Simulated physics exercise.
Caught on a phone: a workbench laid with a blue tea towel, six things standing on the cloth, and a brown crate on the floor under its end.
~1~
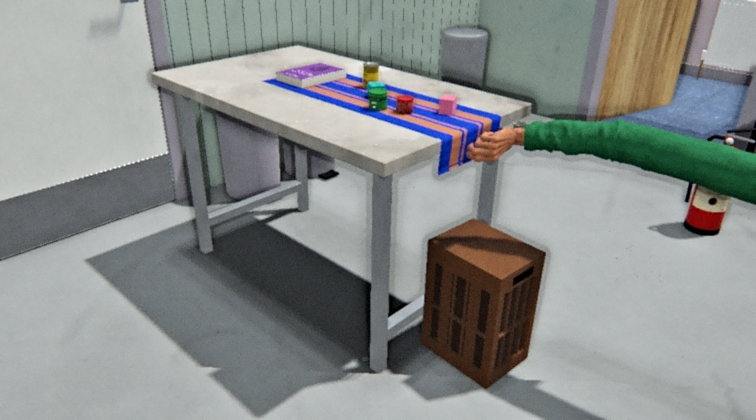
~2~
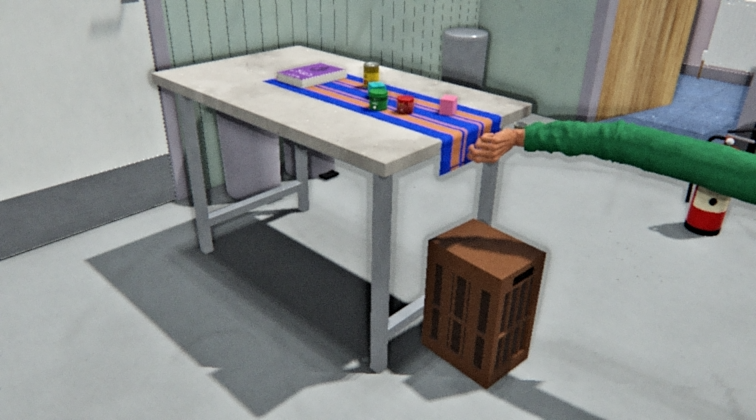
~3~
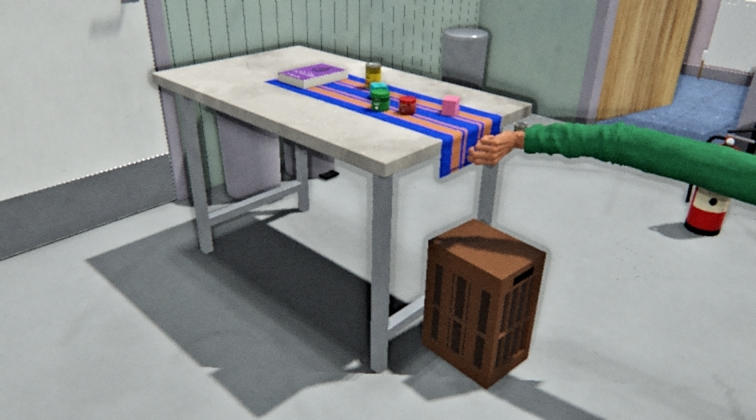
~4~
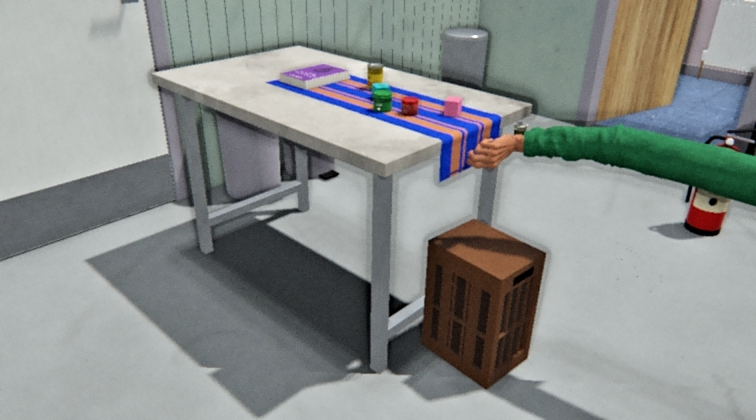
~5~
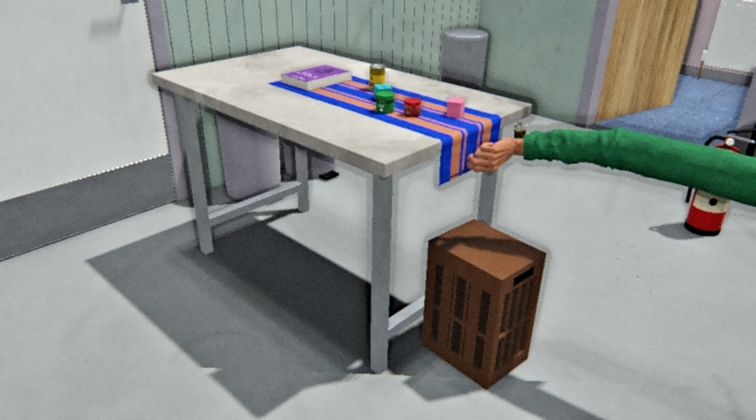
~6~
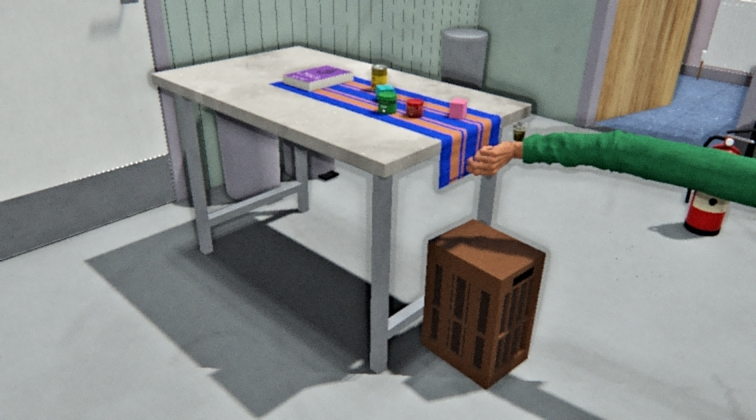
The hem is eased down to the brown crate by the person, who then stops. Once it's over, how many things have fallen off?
In all, two slip off.
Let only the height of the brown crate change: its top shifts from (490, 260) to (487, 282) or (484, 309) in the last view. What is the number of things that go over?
Respectively 3 and 4.
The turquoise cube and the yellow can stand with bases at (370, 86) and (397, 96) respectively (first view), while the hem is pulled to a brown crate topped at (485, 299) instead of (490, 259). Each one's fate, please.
The turquoise cube stays aboard, and the yellow can does not stay aboard.
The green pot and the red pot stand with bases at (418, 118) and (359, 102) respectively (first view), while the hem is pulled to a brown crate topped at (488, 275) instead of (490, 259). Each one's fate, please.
As for the green pot, it leaves the top; as for the red pot, it stays in place.
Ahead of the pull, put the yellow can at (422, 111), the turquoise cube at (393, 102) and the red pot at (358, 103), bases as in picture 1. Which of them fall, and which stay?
So the yellow can leaves the top, the turquoise cube stays aboard, and the red pot stays aboard.
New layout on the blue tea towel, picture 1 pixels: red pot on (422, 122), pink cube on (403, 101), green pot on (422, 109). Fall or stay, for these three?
The red pot will end up off, the pink cube will stay where it is, the green pot will end up off.
Soon after, hem near (467, 208); pink cube gone.
Then, hem on the crate; pink cube and red pot gone.
At rest, hem on the crate; pink cube and red pot gone. It carries off two.
